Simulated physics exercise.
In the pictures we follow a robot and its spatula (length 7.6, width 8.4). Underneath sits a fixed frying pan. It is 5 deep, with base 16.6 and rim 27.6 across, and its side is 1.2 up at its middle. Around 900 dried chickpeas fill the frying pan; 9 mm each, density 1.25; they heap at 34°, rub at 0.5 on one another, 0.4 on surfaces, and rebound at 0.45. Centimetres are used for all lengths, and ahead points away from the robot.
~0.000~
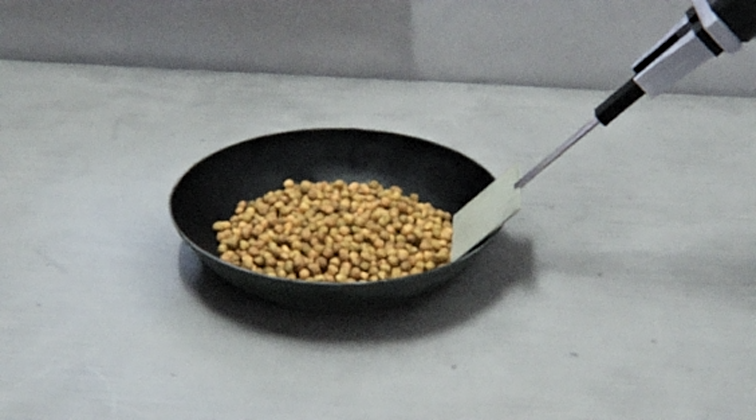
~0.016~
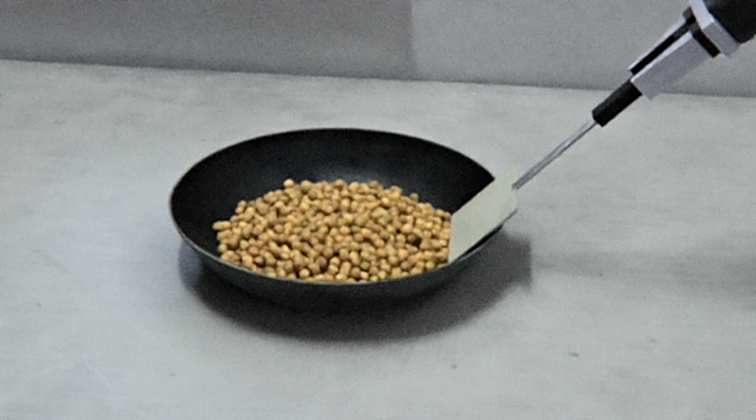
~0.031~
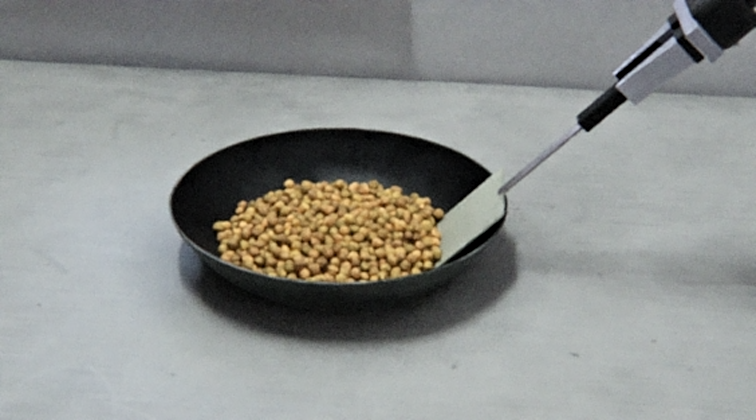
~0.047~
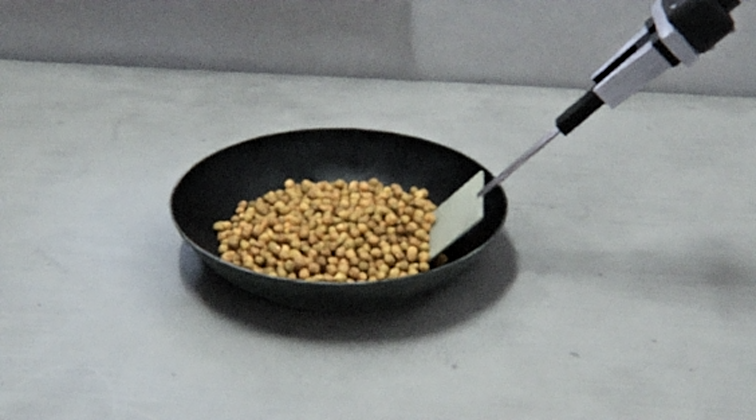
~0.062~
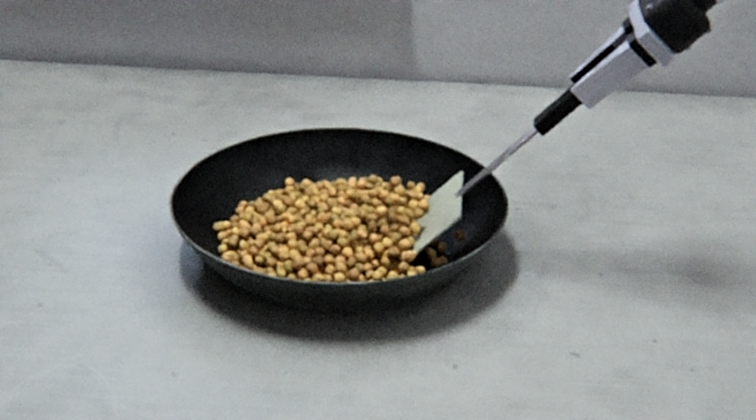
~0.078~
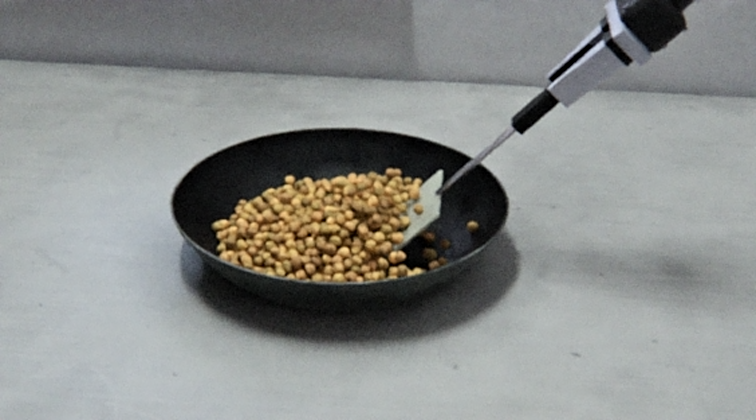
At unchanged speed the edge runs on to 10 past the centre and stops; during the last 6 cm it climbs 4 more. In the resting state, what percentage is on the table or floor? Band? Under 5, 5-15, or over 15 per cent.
Over 15 per cent.
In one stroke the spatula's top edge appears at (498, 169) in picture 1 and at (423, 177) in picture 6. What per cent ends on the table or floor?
My guess would be close to 25 per cent.
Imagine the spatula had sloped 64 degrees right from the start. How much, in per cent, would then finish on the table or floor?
Estimate for that slope: Some 25 per cent.
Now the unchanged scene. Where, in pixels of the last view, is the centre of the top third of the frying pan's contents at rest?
About (257, 218).
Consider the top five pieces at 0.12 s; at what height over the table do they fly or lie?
7 cm.
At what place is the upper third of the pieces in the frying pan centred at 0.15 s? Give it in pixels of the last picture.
It is centred at about (278, 207).
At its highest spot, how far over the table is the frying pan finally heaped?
Peak at rest, approximately 4.5 centimetres.
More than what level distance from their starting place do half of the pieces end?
Some 4 cm.
After 0.12 s, sloping 47°, highest piece 8 above the table; 900 in the frying pan.
After 0.15 s, sloping 47°, highest piece 9 above the table; 900 in the frying pan.
After 0.37 s, sloping 47°, highest piece 12 above the table; 675 in the frying pan, 59 on the table or floor, 166 on the blade or in flight.
After 1.42 s, sloping 47°, highest piece 4 above the table; 674 in the frying pan, 226 on the table or floor.
At rest, 674 in the frying pan, 226 on the table or floor. That is 25 % on the table or floor.
